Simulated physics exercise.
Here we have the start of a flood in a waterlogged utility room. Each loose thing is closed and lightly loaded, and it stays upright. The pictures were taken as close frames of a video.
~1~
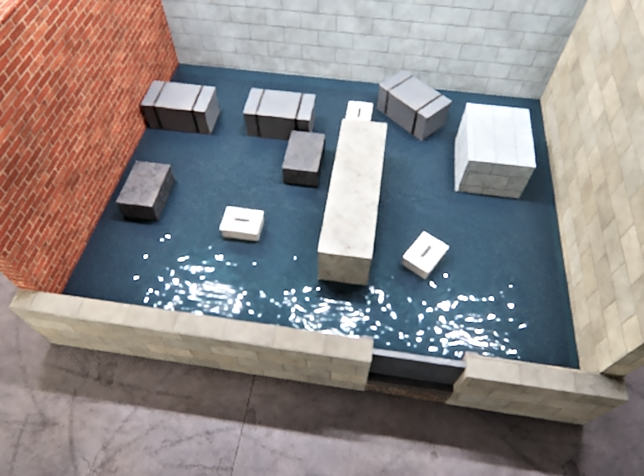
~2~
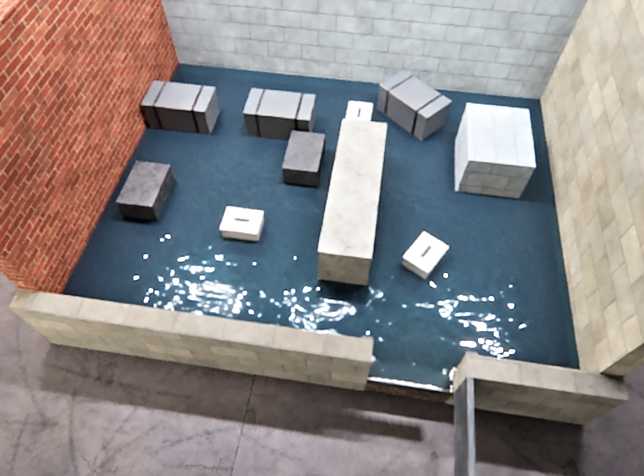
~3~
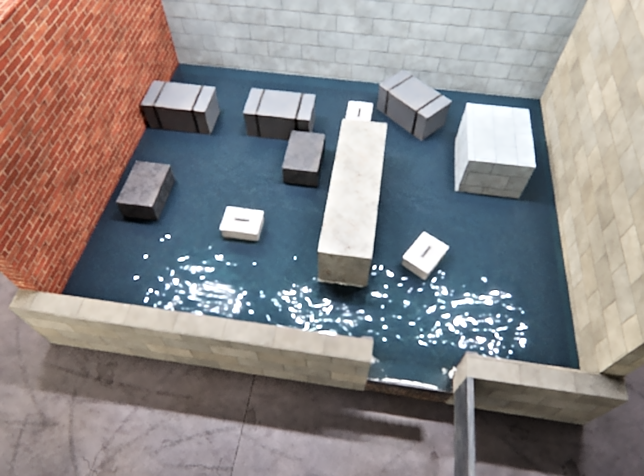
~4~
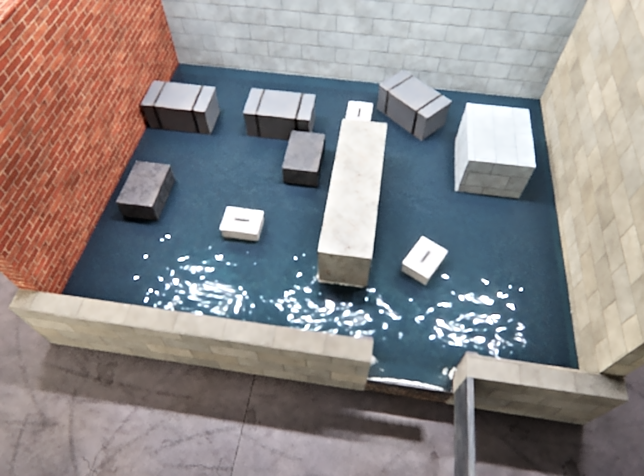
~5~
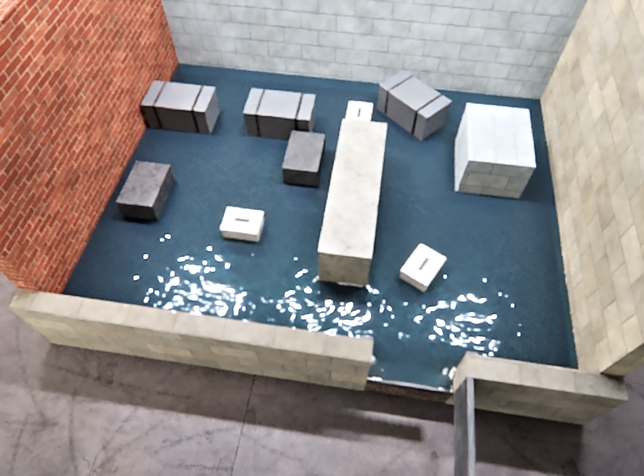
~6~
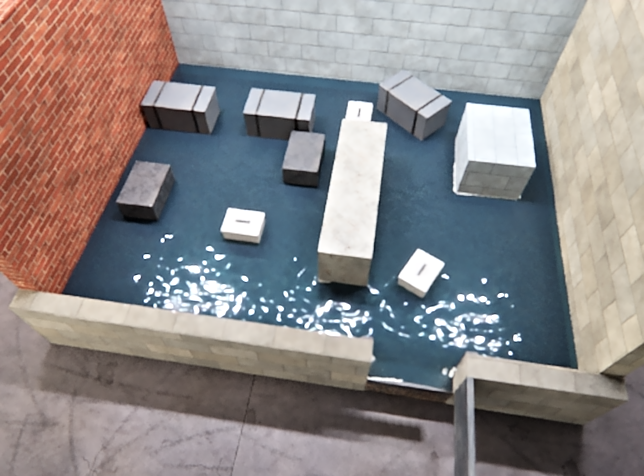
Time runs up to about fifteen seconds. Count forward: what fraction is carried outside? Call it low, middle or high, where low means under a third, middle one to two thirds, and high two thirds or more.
Low.
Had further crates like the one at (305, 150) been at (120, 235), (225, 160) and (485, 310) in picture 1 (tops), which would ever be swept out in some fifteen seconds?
First one does not escape, second one does not escape, third one makes it out.
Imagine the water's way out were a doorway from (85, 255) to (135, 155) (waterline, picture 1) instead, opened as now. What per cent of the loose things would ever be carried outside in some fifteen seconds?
Estimated share: Around 50 %.
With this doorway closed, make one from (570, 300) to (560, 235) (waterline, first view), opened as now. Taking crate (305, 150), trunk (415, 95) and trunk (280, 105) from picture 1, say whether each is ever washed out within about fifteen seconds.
In that order: Still in, left behind, kept in.
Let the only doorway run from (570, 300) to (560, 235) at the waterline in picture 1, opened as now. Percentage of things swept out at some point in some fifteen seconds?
Roughly 10 in a hundred.
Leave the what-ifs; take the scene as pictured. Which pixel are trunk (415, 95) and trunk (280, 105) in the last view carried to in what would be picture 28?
(444, 141) and (316, 107), approximately.
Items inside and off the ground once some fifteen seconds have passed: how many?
By my reckoning the number comes out at 7.
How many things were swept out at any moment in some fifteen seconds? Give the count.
It adds up to 1.
A moment on, 0 of 8 are out; 8 afloat.
Next, 1 of 8 are out; 7 afloat.
Later, 1 of 8 are out; 7 afloat.
In the end, 1 of 8 are out; 7 afloat.
